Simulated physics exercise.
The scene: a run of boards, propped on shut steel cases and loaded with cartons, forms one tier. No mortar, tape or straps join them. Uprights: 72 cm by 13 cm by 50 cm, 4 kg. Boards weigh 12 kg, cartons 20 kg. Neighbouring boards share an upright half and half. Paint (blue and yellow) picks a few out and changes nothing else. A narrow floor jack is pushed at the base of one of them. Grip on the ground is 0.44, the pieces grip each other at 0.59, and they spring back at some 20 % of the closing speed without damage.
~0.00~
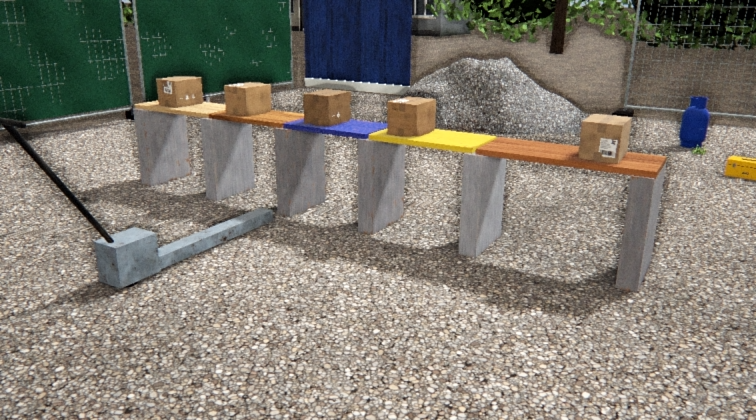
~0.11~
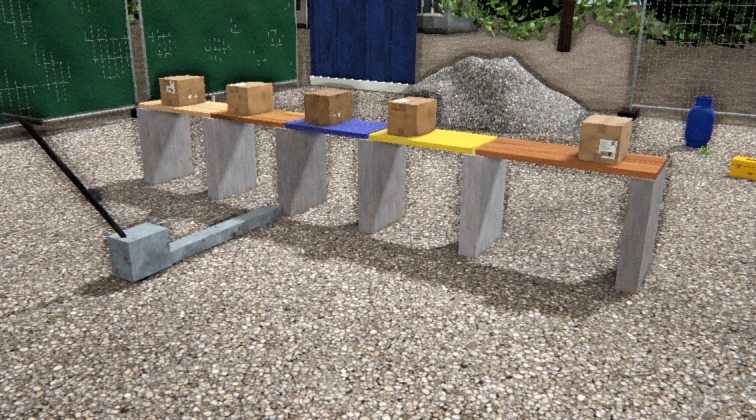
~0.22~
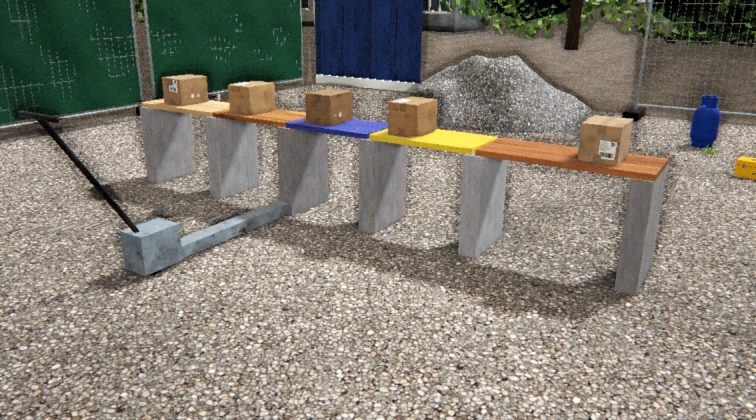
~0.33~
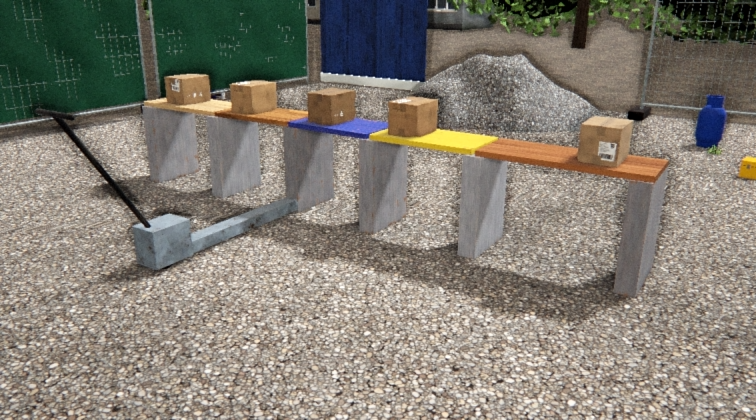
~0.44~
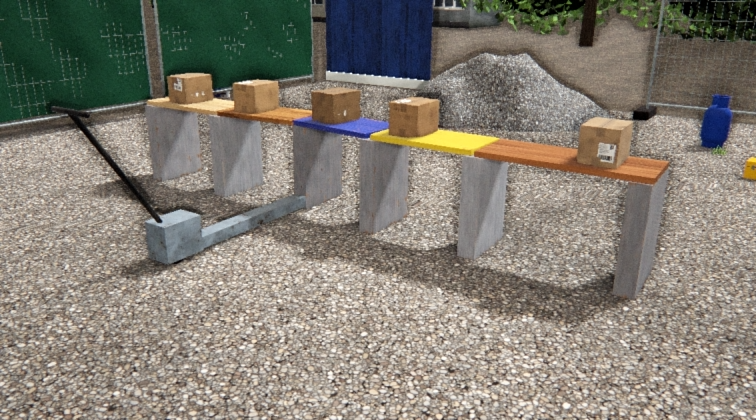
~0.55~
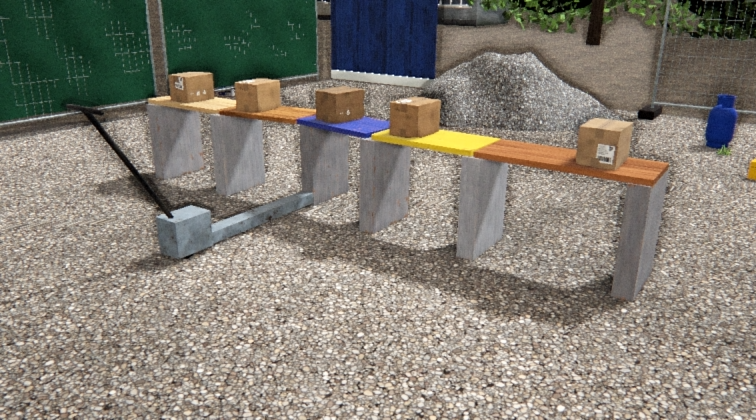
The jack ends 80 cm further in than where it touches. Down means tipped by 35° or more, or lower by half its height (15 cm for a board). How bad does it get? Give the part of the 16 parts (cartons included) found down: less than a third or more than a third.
Ending down: Upwards of a third.
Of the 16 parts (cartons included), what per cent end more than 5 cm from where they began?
55 per cent.
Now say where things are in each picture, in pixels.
In the first picture (we follow the side turned to the camera; the camera moves round a little), jack tip (265, 216) 21 cm short; blue board (339, 124); yellow board (432, 135); no piece has moved.
The second picture shows jack tip (273, 212) 12 cm short; yellow board (433, 136).
The third picture shows jack tip (282, 208) 25 mm short; yellow board (433, 136).
The fourth picture shows jack tip (290, 205) 7 cm in; blue board (343, 123); one has shifted.
The fifth picture shows jack tip (298, 202) 16 cm in; blue board (347, 122) displaced 40 mm; 5 stirred so far.
The sixth picture shows jack tip (306, 198) 25 cm in; blue board (350, 122) displaced 6 cm; yellow board (435, 137); 5 stirred so far.
Around 1.14 s, 2 of the 16 pieces down; blue board tipped 8°.
Around 1.64 s, 8 of the 16 pieces down; blue board on its side.
Finally (6.3 s), 8 of the 16 pieces down; blue board on its side; yellow board unmoved. That is 50 per cent. Seen by the last camera, middles, blue board near (388, 179), yellow board near (436, 139).
